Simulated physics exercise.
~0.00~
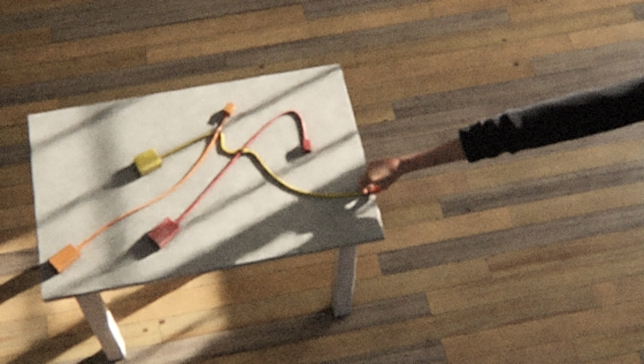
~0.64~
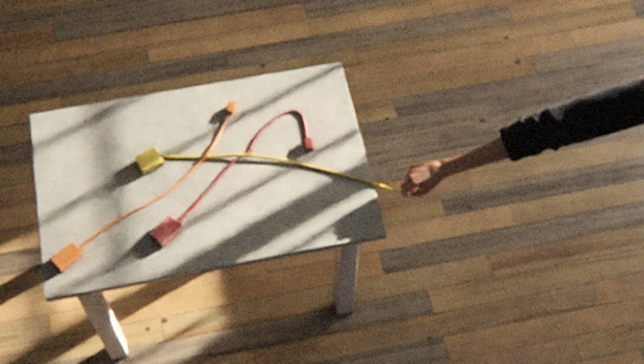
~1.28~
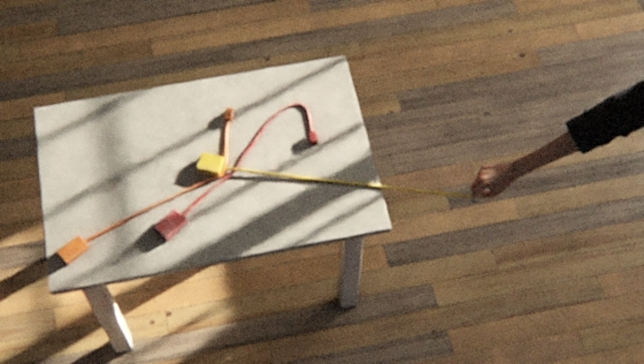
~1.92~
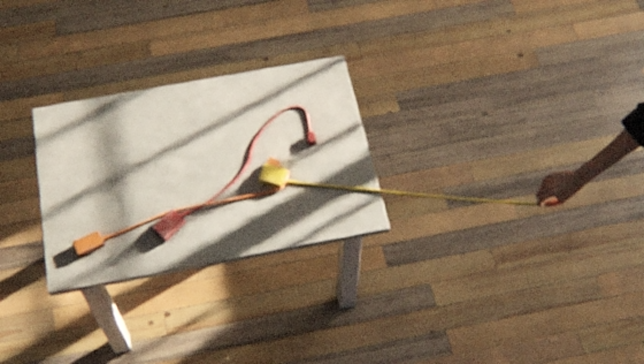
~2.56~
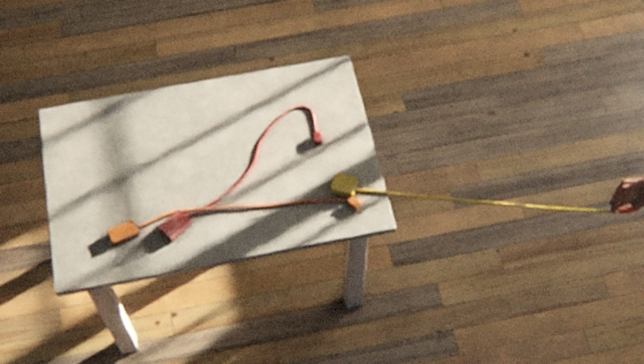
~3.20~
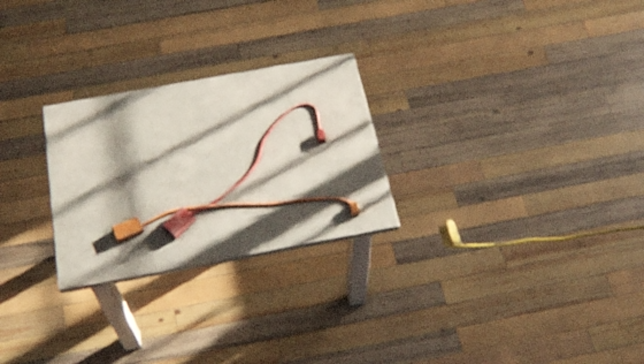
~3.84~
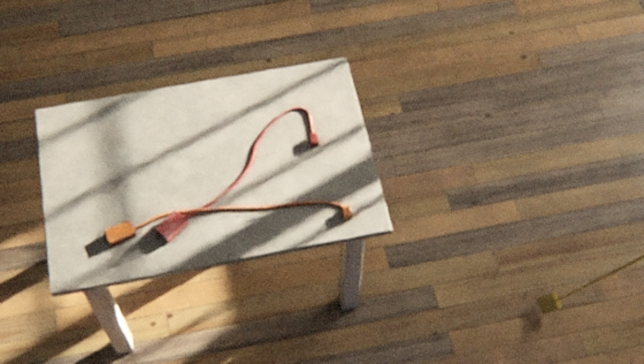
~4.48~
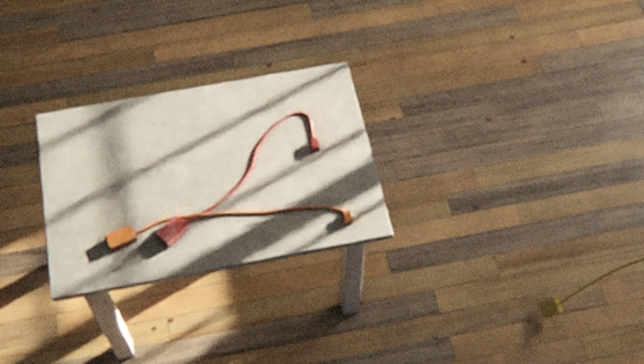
A hand pulled a yellow cord to the right across a small white table, dragging the orange cord partway along, until the yellow block slid off the edge and dropped to the floor, while the orange and red cords stayed on top.
